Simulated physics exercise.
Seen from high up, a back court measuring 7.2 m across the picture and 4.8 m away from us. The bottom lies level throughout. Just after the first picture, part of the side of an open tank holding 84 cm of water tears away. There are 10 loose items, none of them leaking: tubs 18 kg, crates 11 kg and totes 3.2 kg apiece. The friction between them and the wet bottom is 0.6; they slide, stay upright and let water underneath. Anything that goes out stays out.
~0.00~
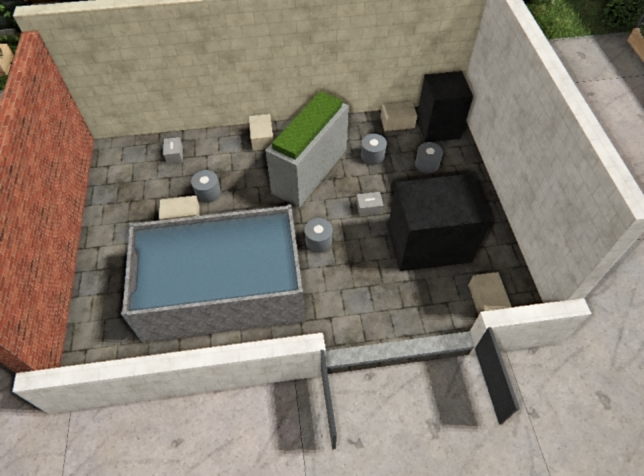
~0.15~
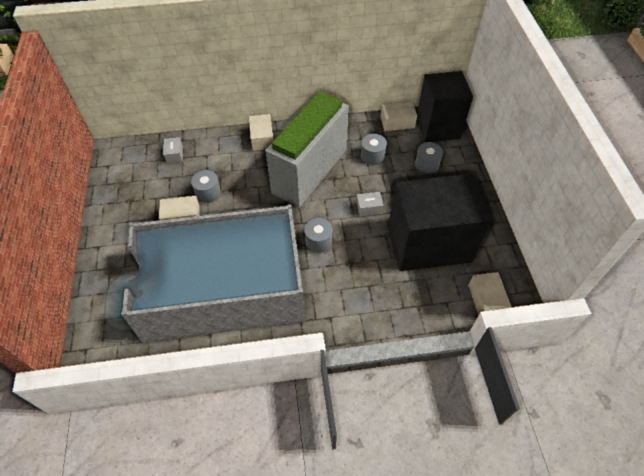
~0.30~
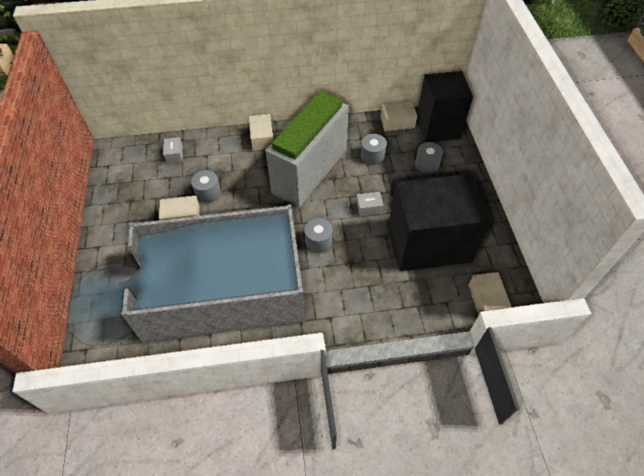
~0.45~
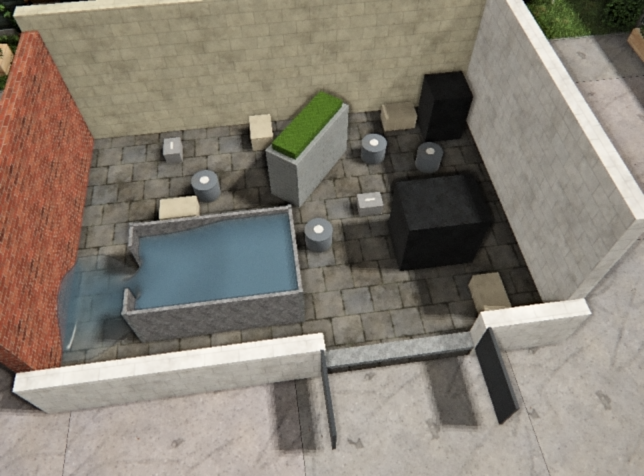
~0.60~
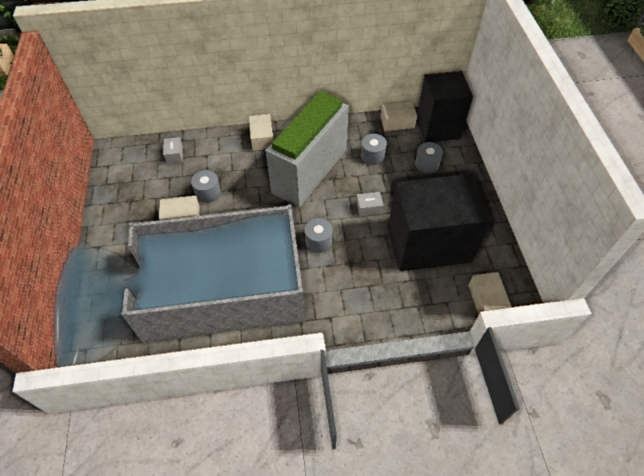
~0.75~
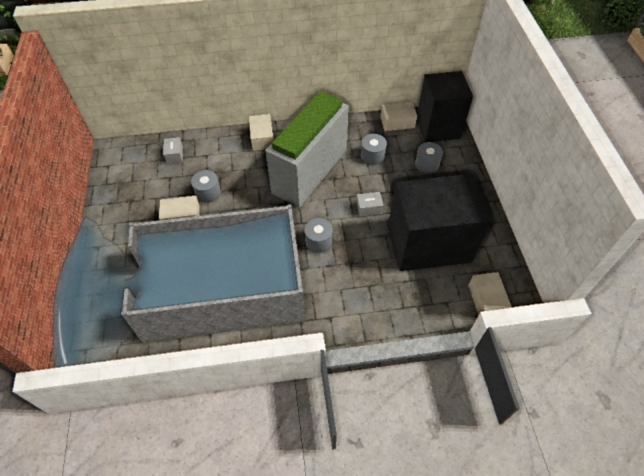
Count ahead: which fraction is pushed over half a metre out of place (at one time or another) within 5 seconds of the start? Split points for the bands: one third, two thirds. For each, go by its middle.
A low fraction is pushed that far, below a third.
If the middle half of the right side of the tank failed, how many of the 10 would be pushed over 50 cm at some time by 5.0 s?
That would give 6.
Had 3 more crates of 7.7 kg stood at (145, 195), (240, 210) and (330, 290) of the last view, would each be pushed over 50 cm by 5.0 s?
Taking them one by one: It goes beyond, then it stays within, then it stays within.
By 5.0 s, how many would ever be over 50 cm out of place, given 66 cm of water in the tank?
With that change, 3 of them.
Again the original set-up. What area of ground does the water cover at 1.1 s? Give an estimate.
Flooded: Near 7.0 m2.
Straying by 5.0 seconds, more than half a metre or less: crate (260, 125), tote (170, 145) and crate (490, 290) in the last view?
First exceeding it, second exceeding it, third exceeding it.
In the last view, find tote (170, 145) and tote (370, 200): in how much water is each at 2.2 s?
Some 4 cm at the first, some 0 cm at the second.
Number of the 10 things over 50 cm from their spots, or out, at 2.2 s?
Tally at that time: 0.
After 1.1 s 0 of 10 are over 50 cm from their spots; 0 afloat.
After 2.2 s 0 of 10 are over 50 cm from their spots; 1 afloat.
After 3.5 s 3 of 10 are over 50 cm from their spots; 1 afloat.
After 5.0 s 2 of 10 are over 50 cm from their spots, and 3 have been at some point; 3 afloat.
